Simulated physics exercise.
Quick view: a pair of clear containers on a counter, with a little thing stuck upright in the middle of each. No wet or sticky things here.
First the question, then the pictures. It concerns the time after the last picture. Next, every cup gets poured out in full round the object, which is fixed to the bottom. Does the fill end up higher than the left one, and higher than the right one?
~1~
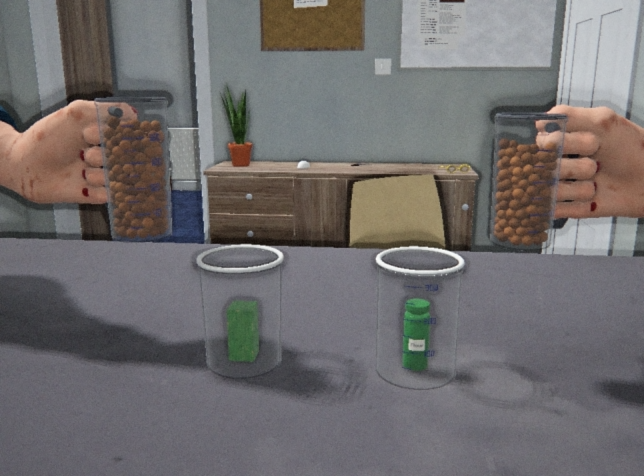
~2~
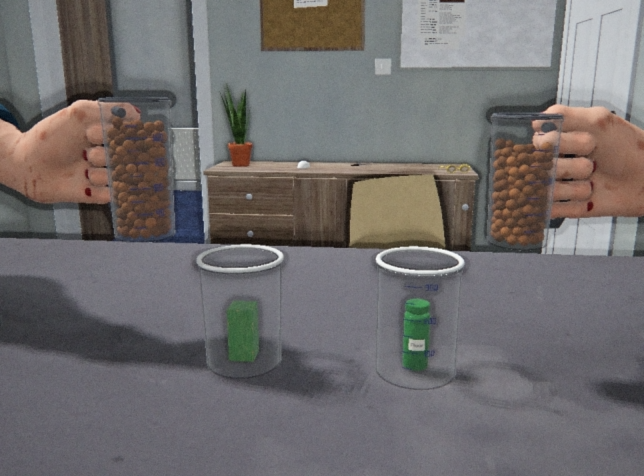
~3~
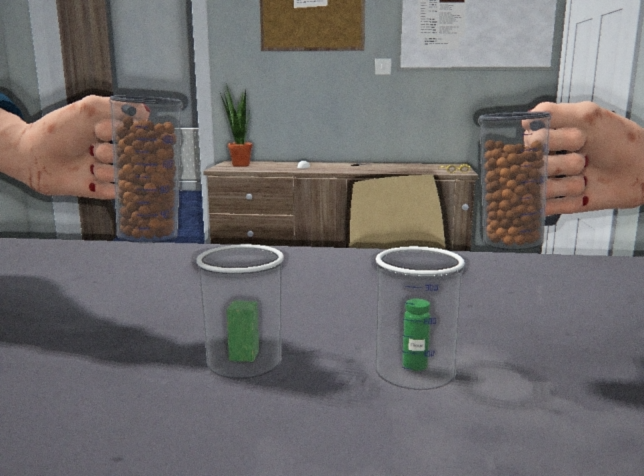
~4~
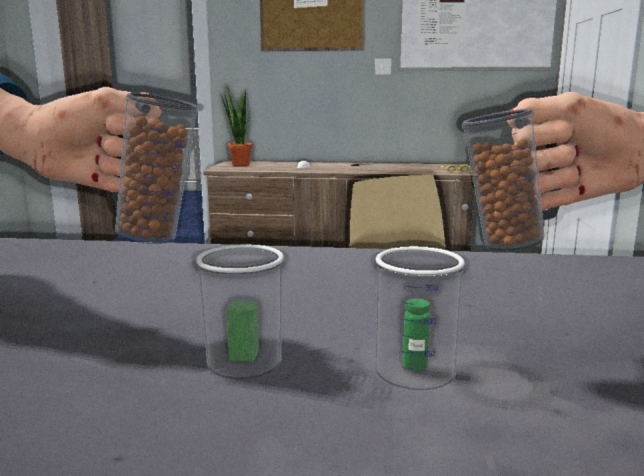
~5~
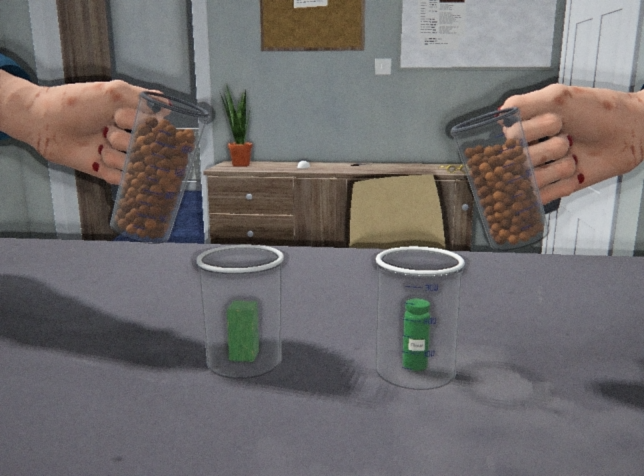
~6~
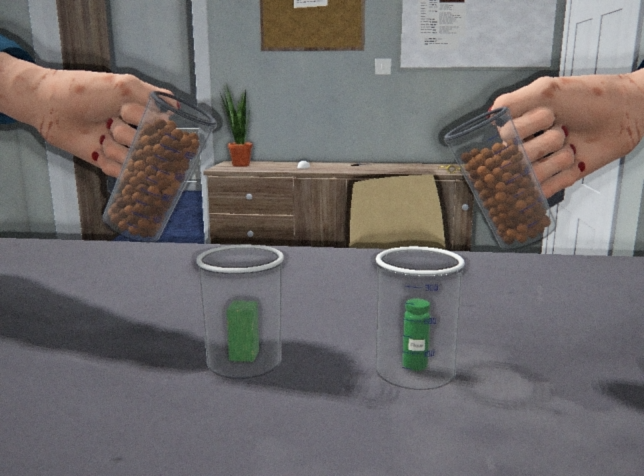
Left: Yes, fill goes over; right: No, it stays above.
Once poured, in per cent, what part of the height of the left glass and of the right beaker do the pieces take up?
Left side: 75 %; right side: 50 %.
Then, 0.55 s later than the last frame, left glass empty, all of its cupful still in the cup; right beaker empty, all of its cupful still in the cup.
Then, 1.13 s later than the last frame, left glass nearly empty, nearly all of its cupful still in the cup; right beaker nearly empty, nearly all of its cupful still in the cup.
Then, 1.82 s later than the last frame, left glass two thirds full, none of its cupful still in the cup; right beaker a third full, none of its cupful still in the cup.
When it is over, left glass three quarters full (surface near (241, 285)), nothing beside it; right beaker half full (surface near (417, 314)), nothing beside it; the left thing is covered; the right thing is still showing.
